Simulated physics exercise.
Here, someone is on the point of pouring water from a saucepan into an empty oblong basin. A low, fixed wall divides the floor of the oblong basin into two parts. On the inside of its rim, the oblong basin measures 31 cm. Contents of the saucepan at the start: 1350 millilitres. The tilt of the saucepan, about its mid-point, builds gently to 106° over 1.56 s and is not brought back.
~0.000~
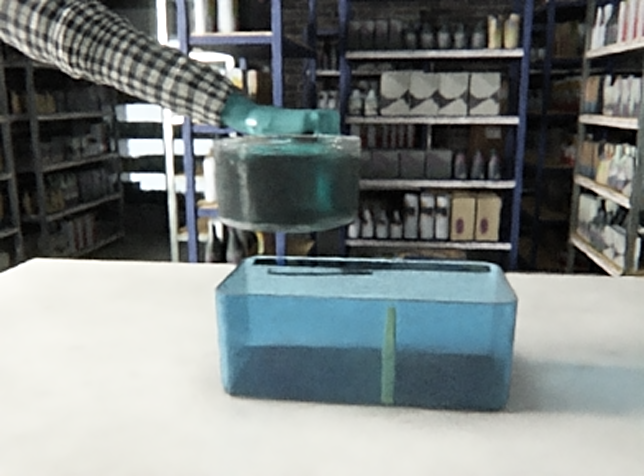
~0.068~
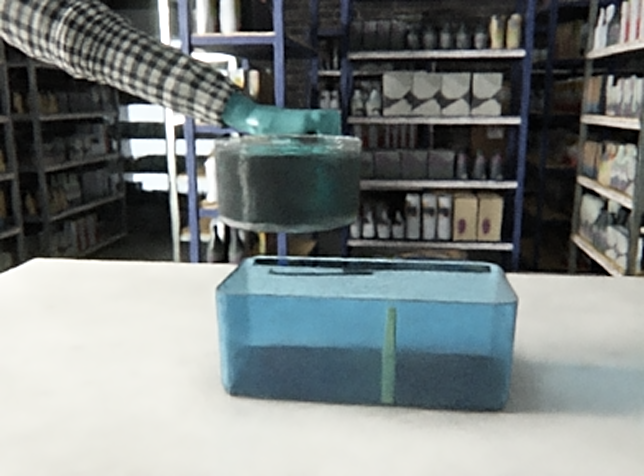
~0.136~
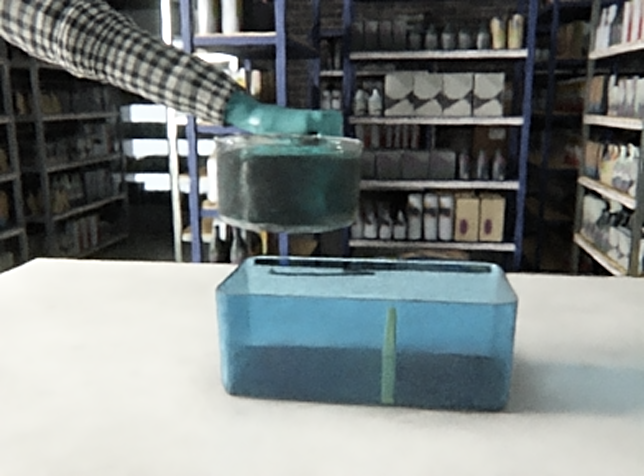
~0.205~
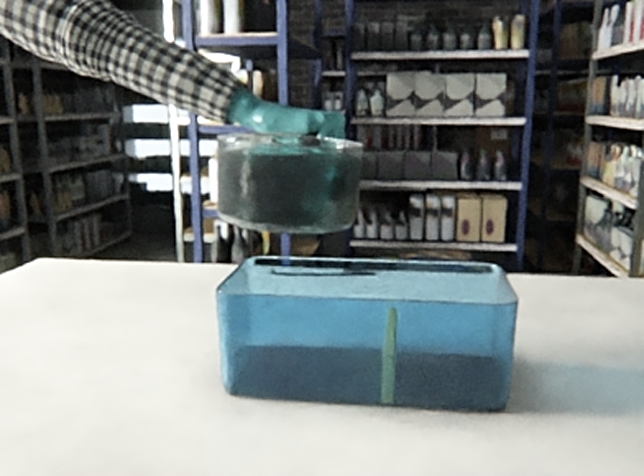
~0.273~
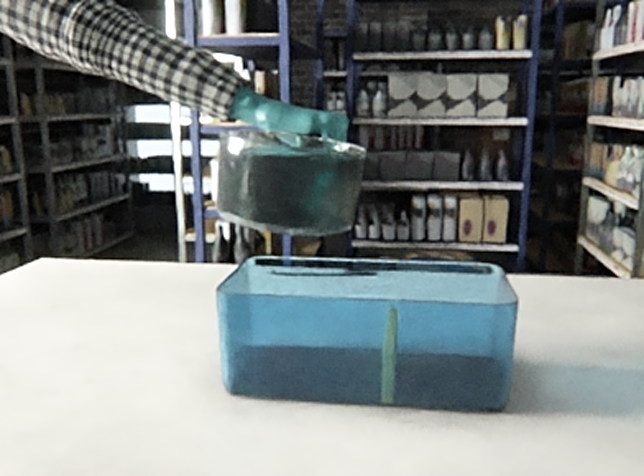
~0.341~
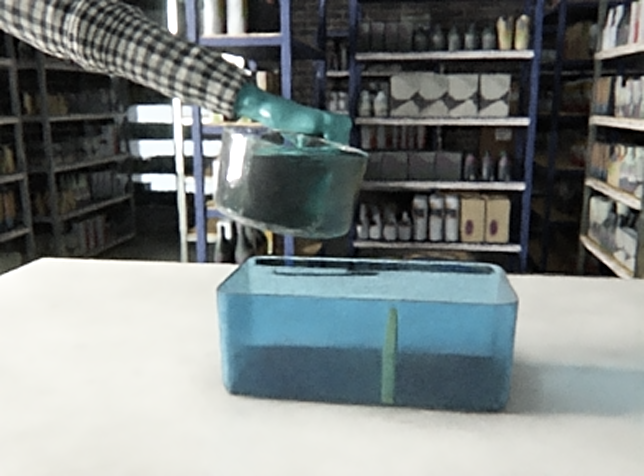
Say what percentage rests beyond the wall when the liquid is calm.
Roughly 69 per cent rests beyond the wall.
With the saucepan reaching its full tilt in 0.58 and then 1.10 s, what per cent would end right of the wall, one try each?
It comes to 40 per cent, and then 65 per cent.
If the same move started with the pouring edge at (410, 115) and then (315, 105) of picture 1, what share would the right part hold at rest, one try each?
I'd expect close to 75 per cent and then close to 45 per cent.
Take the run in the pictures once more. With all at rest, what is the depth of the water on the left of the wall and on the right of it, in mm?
Left 16 mm, right 54 mm.
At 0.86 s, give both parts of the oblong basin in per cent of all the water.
Left: Around 1. Right: Around 18.
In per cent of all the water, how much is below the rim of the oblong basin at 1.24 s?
Some 82 percent.
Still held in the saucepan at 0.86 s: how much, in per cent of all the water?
58 %.
By 0.86 s the tilt is 61° and 58 per cent is still to pour, 1 is left of the wall and 19 right of it.
By 1.24 s the tilt is 95° and 12 per cent is still to pour, 11 is left of the wall and 71 right of it.
By 1.63 s the tilt is 106° and 0 per cent is still to pour, 29 is left of the wall and 70 right of it.
By 2.06 s the tilt is 106° and 0 per cent is still to pour, 30 is left of the wall and 69 right of it.
At rest 31 per cent lies left of the wall, 69 right of it and 0 outside.
